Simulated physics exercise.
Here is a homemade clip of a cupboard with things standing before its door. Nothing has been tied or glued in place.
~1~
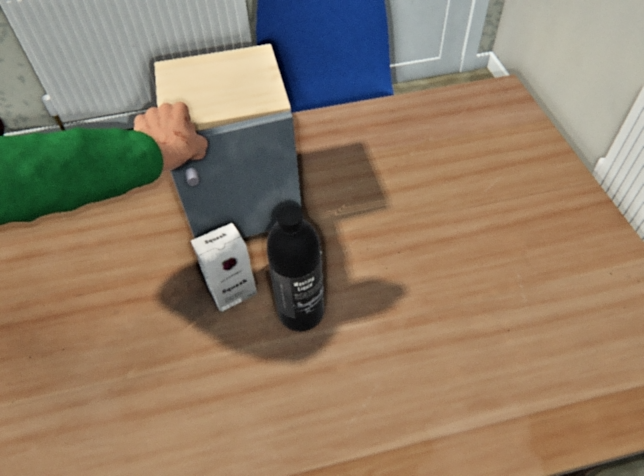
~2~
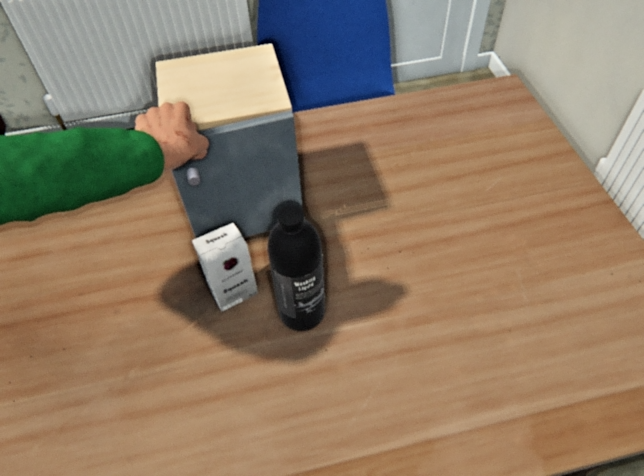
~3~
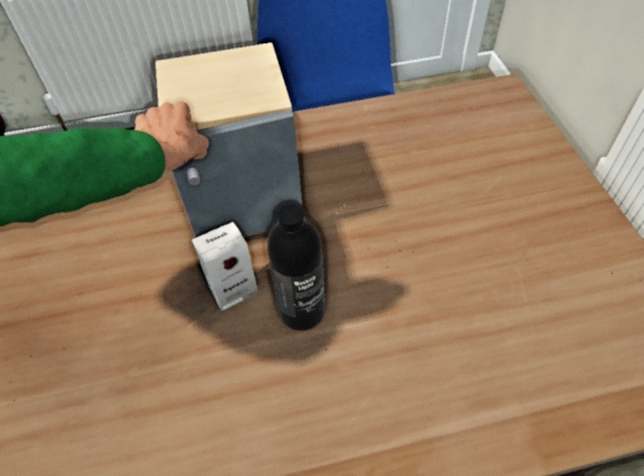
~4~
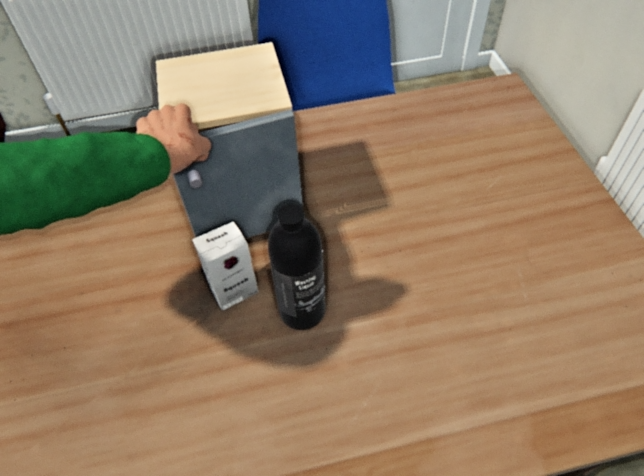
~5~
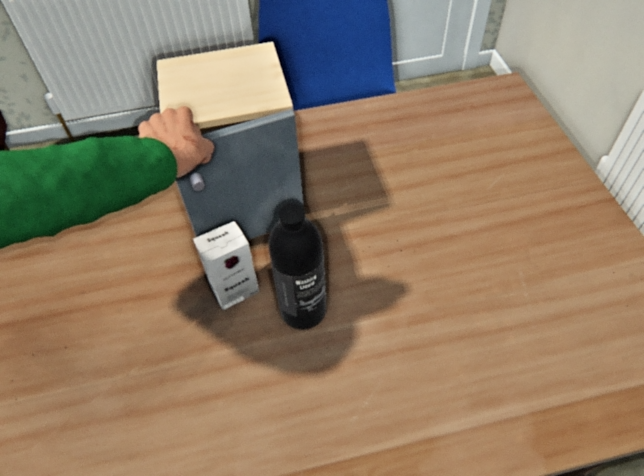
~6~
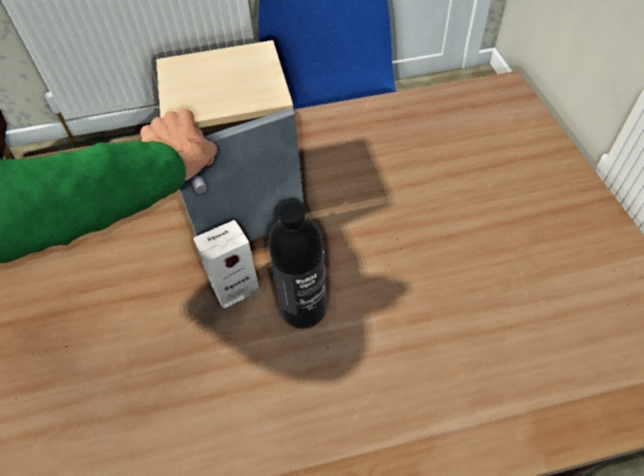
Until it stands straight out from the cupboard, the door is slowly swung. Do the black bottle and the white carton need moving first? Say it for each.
In the end the black bottle is disturbed; the white carton is disturbed.
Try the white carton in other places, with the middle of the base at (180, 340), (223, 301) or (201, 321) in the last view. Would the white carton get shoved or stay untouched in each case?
In order, it avoids contact, then is hit, and finally avoids contact.
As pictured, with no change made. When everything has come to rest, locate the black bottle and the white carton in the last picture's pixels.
Final centres, approx.: First (391, 272), second (346, 297).
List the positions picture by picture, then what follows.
The first picture shows door 4° open; black bottle (296, 269); white carton (226, 269); door (241, 191).
The second picture shows door 4° open; white carton (227, 269); door (242, 190).
The third picture shows door 5° open; black bottle (297, 269); door (243, 190).
The fourth picture shows door 7° open; white carton (227, 268); door (244, 191).
The fifth picture shows door 9° open; black bottle (298, 268); door (245, 192).
The sixth picture shows door 12° open; black bottle (298, 267); white carton (228, 266); door (247, 194).
Then, 1.00 s on from there, door 45° open; black bottle at rest near (298, 267); white carton displaced about its own width near (251, 285).
Then, 1.46 s on from there, door 60° open; black bottle displaced a little near (324, 272); white carton displaced about its own width near (280, 297).
Then, 1.90 s on from there, door 75° open; black bottle displaced about its own width near (356, 273); white carton displaced well along near (312, 299).
In the end, the black bottle gets knocked, near (391, 272); the white carton gets knocked, near (347, 297).
